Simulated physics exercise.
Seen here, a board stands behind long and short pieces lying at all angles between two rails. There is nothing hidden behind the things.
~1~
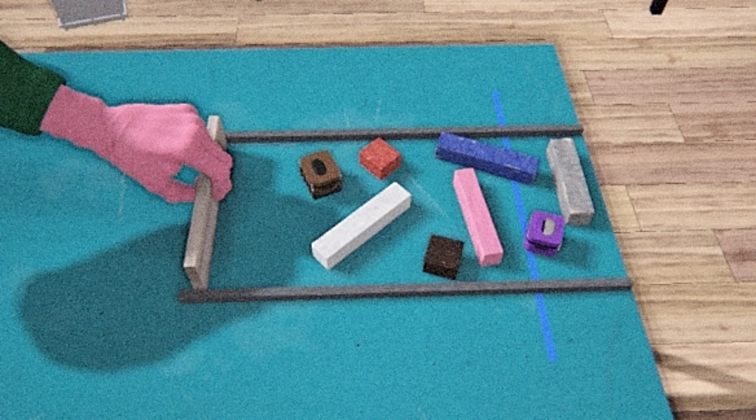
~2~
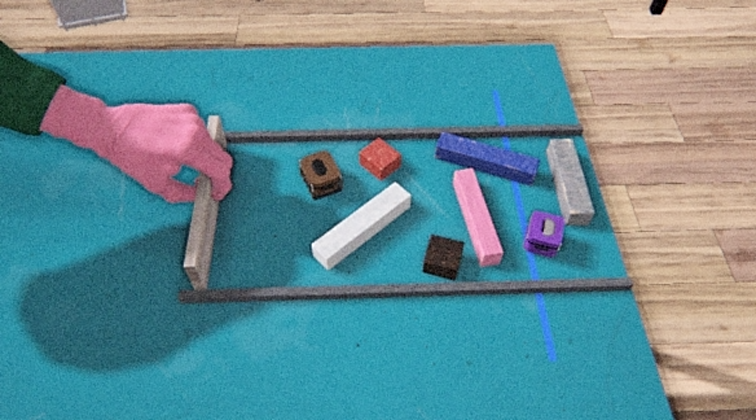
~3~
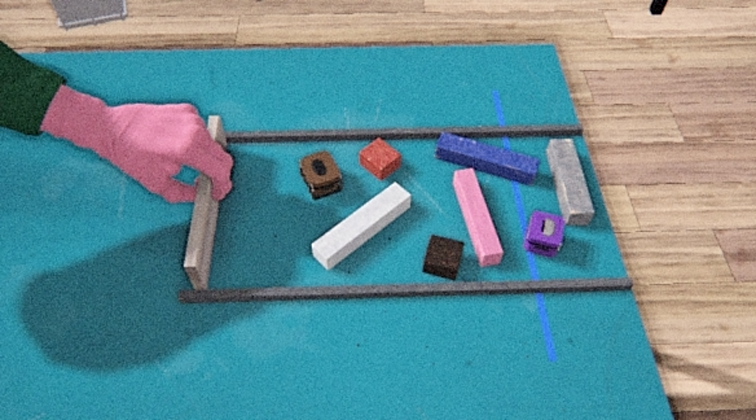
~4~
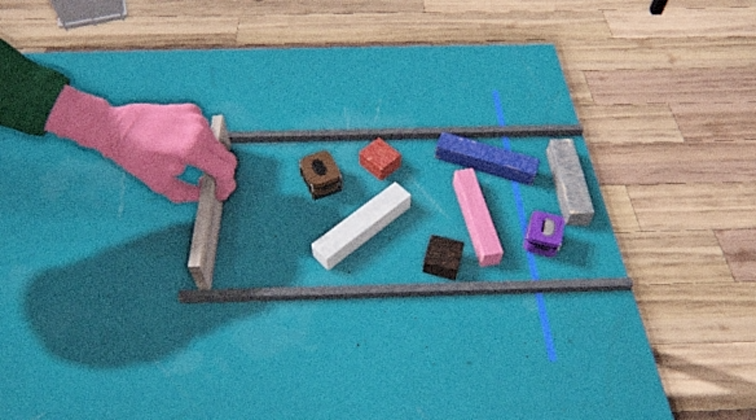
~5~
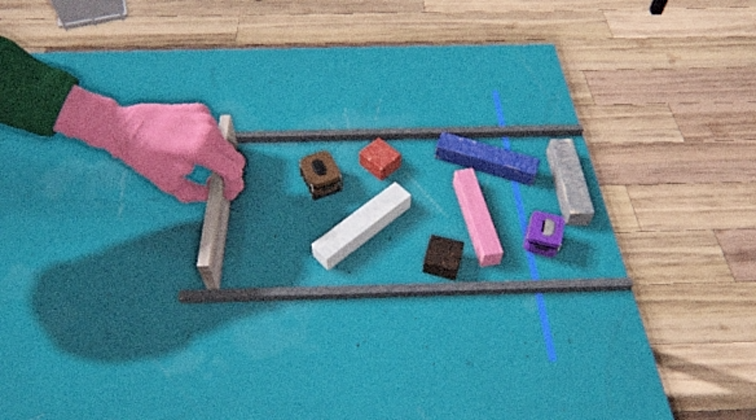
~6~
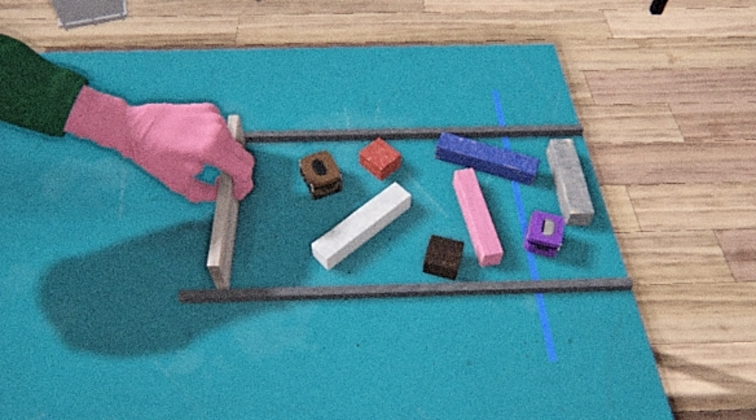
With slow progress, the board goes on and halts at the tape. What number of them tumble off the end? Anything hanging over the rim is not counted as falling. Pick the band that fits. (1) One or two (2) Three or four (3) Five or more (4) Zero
The answer is 1.
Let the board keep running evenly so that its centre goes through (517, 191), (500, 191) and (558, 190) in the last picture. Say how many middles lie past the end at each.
Counts: 2, 1, 4.
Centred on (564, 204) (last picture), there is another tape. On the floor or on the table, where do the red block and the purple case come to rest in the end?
Outcome: Red block is still present, purple case goes missing.
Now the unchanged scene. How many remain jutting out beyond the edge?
The total would be 1.
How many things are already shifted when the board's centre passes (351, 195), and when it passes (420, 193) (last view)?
Counting first: 3, next 6.
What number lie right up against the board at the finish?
Well, it touches 3.
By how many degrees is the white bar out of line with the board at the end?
It is near 25° out of line.
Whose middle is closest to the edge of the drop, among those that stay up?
Closest at the end: The blue bar.
Early on, none off yet; grey bar at rest near (569, 181); purple case at rest near (544, 235); blue bar at rest near (486, 159).
Finally, the number that fall off is one or two; lost, purple case and grey bar.
